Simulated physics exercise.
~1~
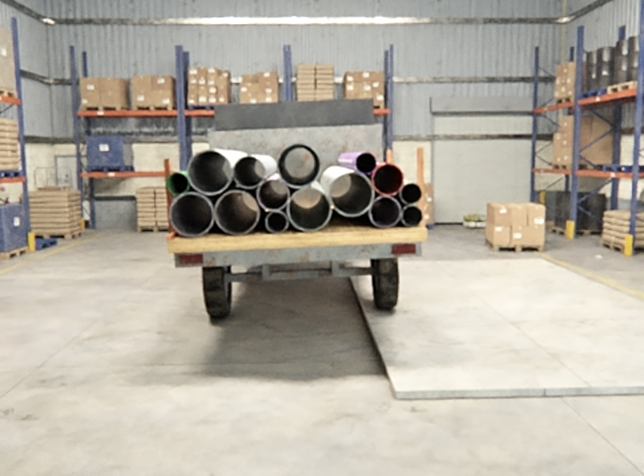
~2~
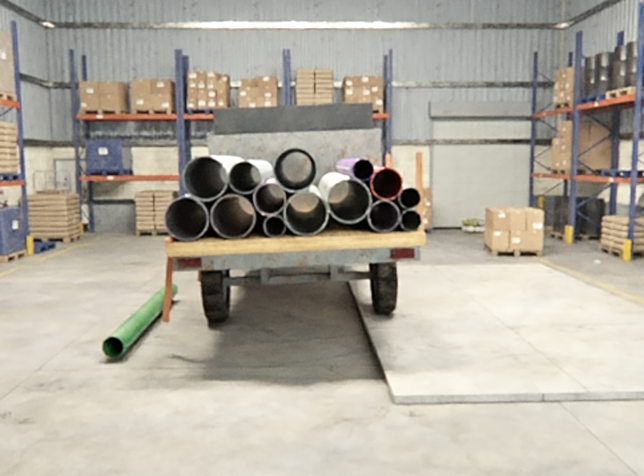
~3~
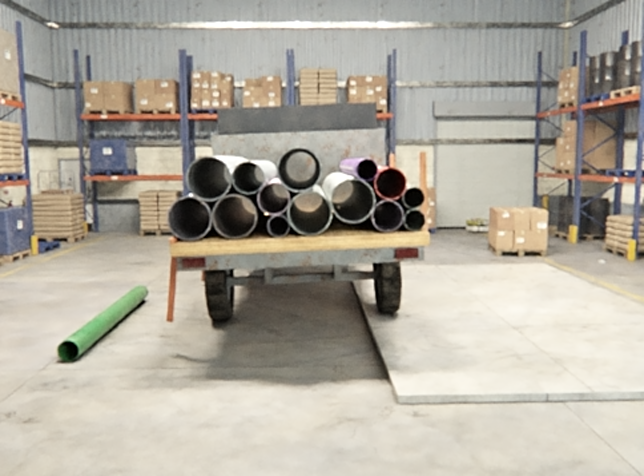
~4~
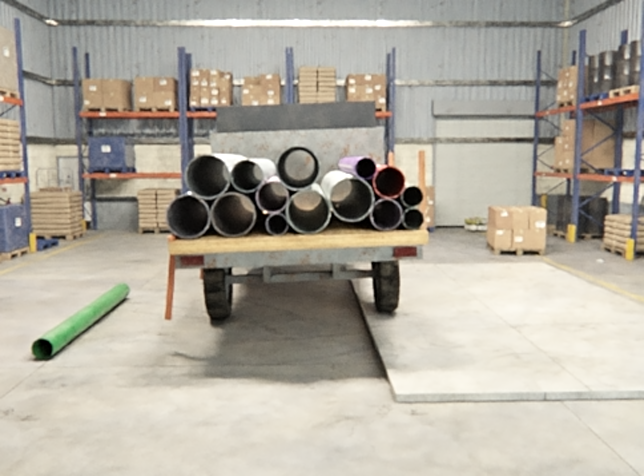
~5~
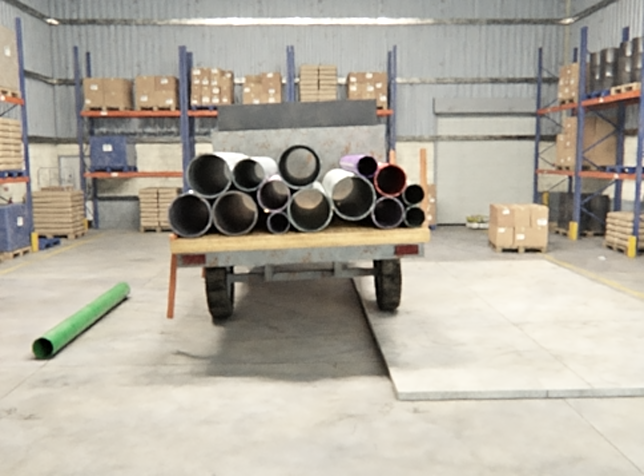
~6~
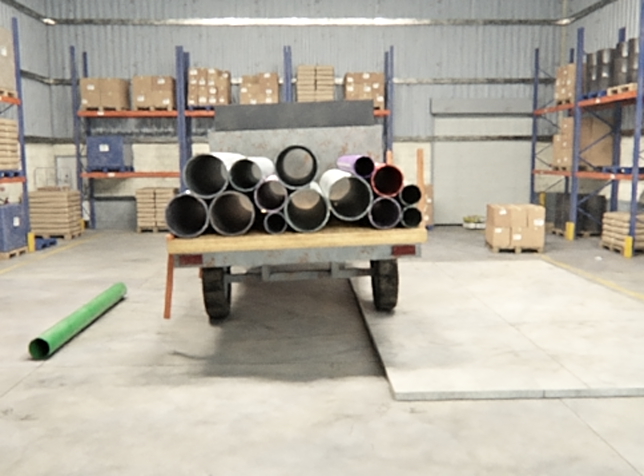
The clip shows a flatbed stacked with pipes in a warehouse as its left post swings down and a green pipe drops off that side. The green pipe rolls a little way left and comes to rest on the floor, while the purple, red and other pipes stay on the deck.
